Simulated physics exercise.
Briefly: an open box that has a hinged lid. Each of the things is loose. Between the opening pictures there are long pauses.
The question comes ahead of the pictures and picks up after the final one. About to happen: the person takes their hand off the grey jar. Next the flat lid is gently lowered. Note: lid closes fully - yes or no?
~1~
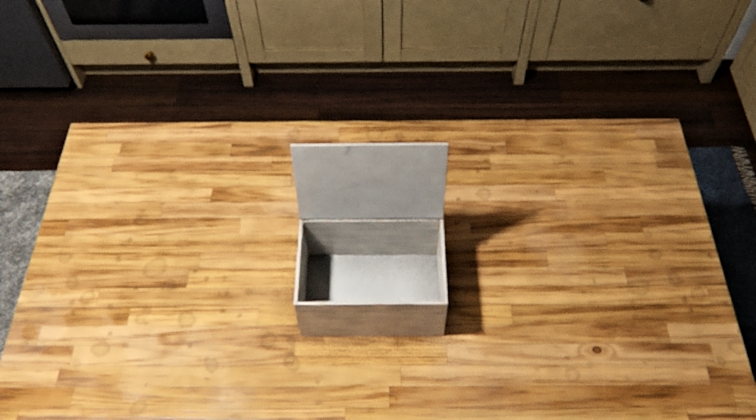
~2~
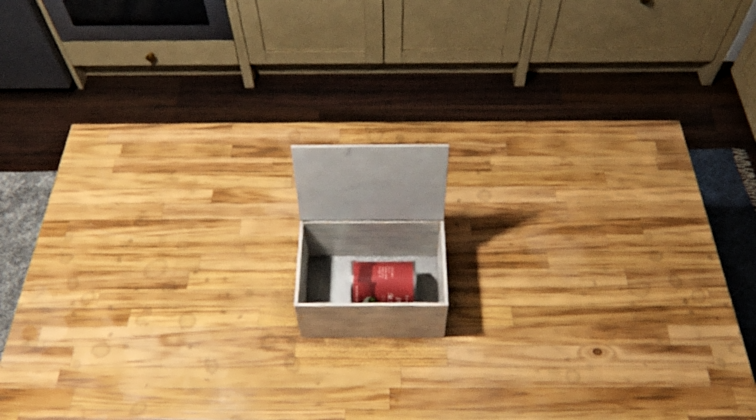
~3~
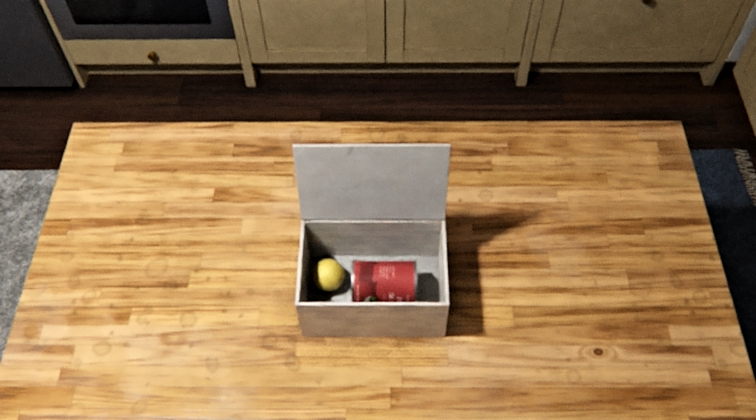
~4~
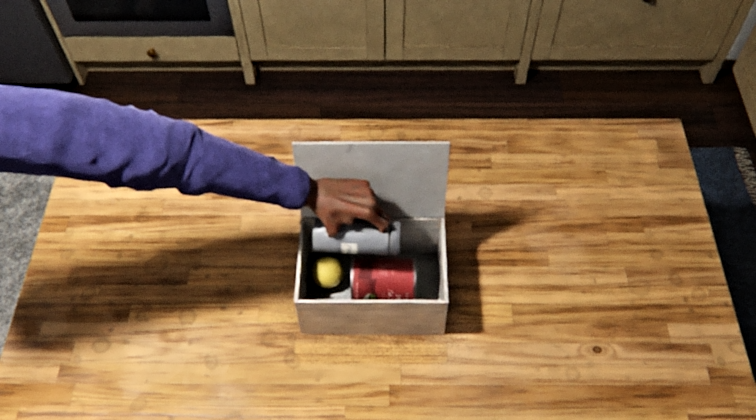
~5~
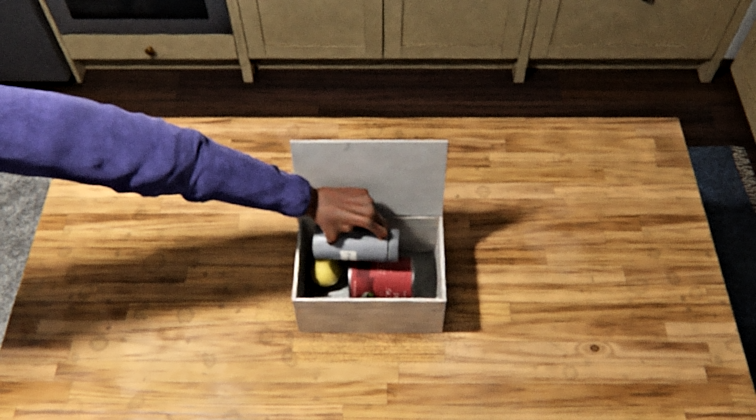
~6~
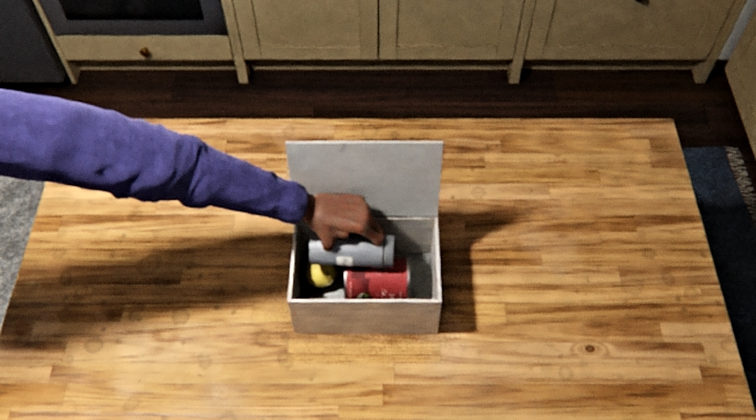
Yes.
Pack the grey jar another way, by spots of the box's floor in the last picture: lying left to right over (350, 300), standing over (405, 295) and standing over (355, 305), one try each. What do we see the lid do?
Try one: Closed. Try two: Not closed. Try three: Not closed.
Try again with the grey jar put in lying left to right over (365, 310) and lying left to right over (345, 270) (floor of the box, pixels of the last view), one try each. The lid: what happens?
Try 1: Lid shut; try 2: Lid shut.
Then, 0.60 s past the last view, grey jar displaced about its own width near (351, 252); red tin displaced a little; yellow lemon displaced a little.
Then, 1.50 s past the last view, lid 66° above the rim; grey jar displaced about its own width near (351, 252); red tin displaced a little; yellow lemon displaced a little.
Then, 2.10 s past the last view, lid 19° above the rim; grey jar displaced about its own width near (351, 252); red tin displaced a little; yellow lemon displaced a little.
Finally, lid shut; moved from the start, grey jar; the other 2 still in place. Final places as the last picture's camera would see them, grey jar near (351, 252).
